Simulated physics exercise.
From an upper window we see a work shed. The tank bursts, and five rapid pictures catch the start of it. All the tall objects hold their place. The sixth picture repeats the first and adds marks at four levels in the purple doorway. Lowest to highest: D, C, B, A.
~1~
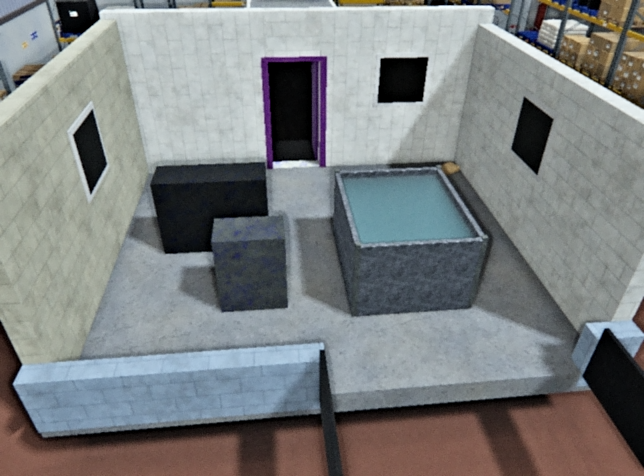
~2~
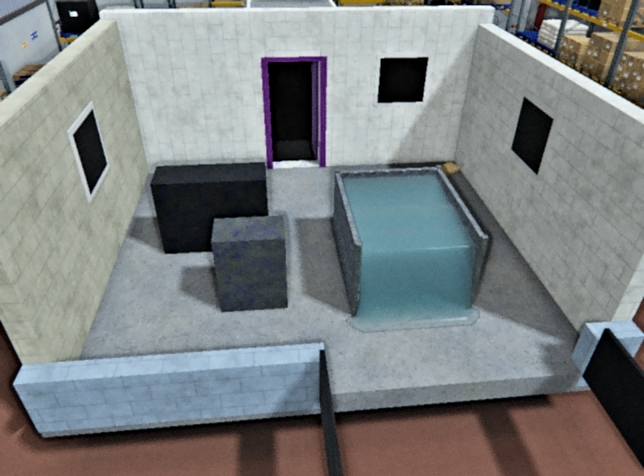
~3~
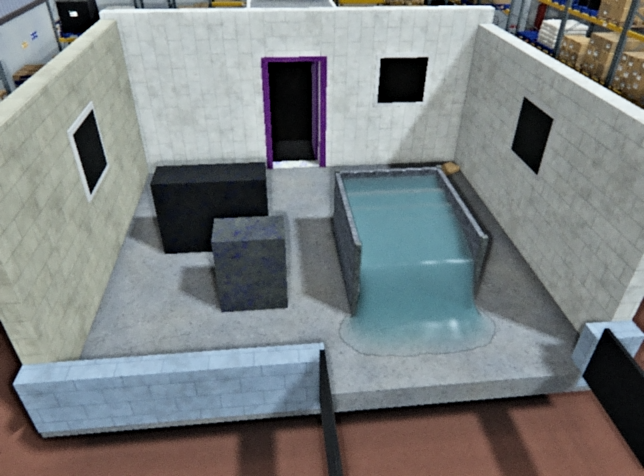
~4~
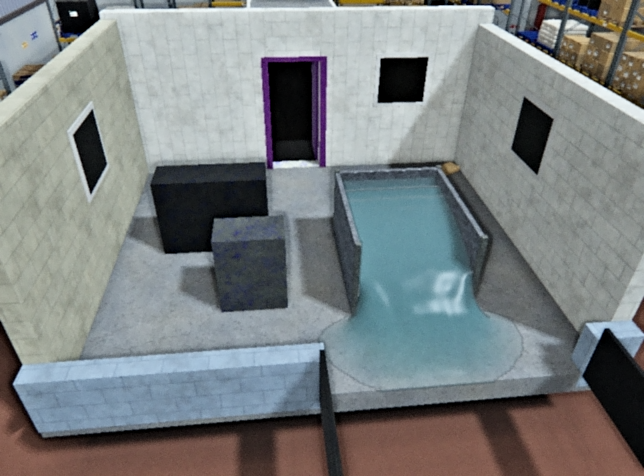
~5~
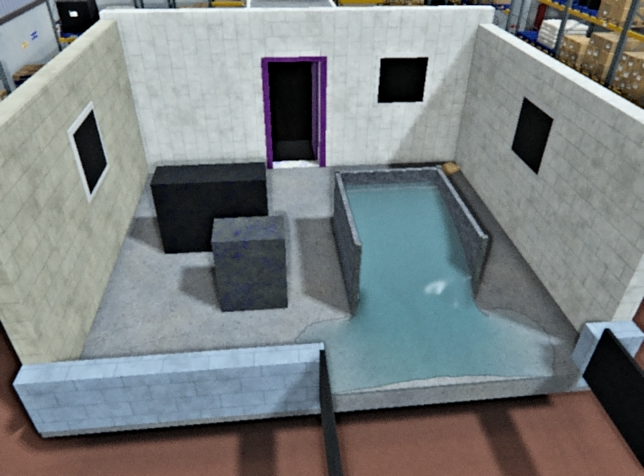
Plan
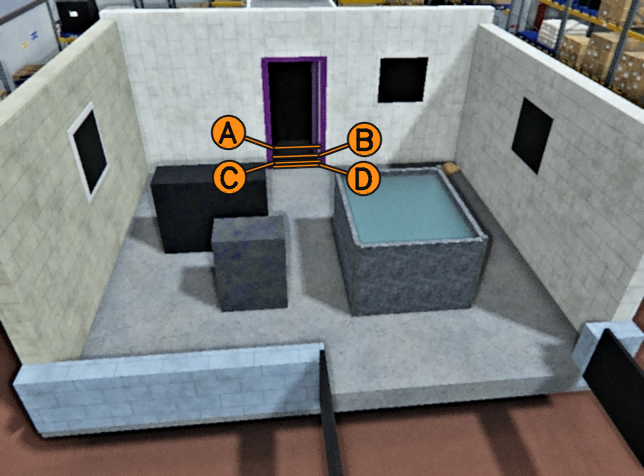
A roofless work shed with pale block walls and a grey floor is seen from above, through a steady view. A purple-framed doorway stands at the back, two dark blocks sit left of centre, and a grey tank of blue-green water is on the right. The tank's front side vanishes, and the water pours forward, spreads across the floor and reaches the front edge while its level in the tank sinks.
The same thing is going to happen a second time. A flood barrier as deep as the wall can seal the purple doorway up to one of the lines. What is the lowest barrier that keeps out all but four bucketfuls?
That is line D.
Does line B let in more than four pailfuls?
No, that is safe.
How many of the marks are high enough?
All of the four.
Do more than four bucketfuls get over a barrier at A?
No.
In orange, A at (296, 147); B at (296, 156); C at (296, 162); D at (296, 165); from the bottom up D, C, B, A.
For line A, nothing gets over.
For line B, nothing gets over.
For line C, nothing gets over.
For line D, nothing gets over.
